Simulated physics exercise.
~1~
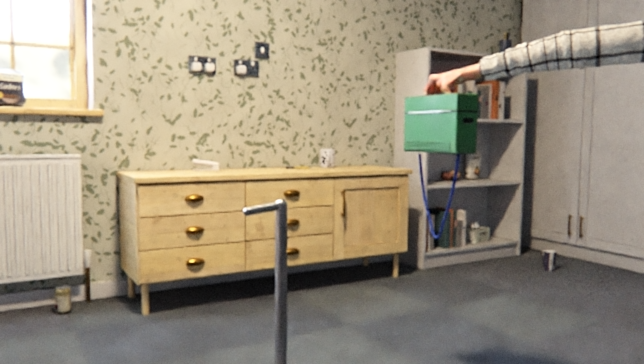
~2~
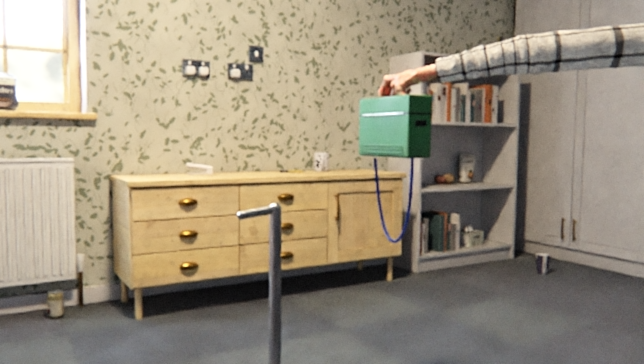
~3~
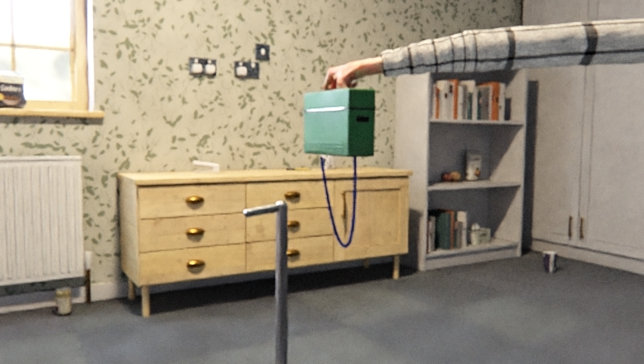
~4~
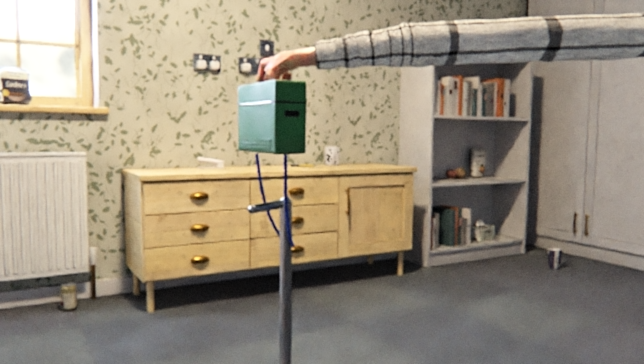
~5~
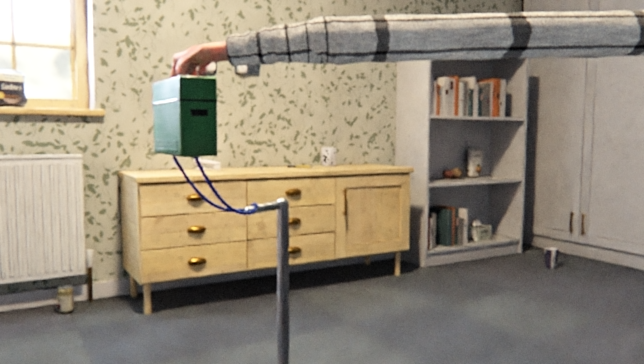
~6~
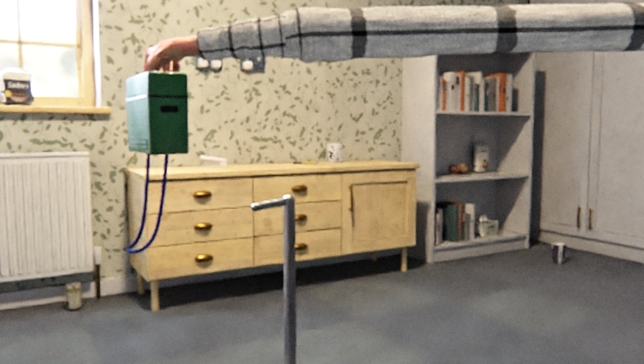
A hand carries a green case left over a hooked post, its hanging loop passing clear.
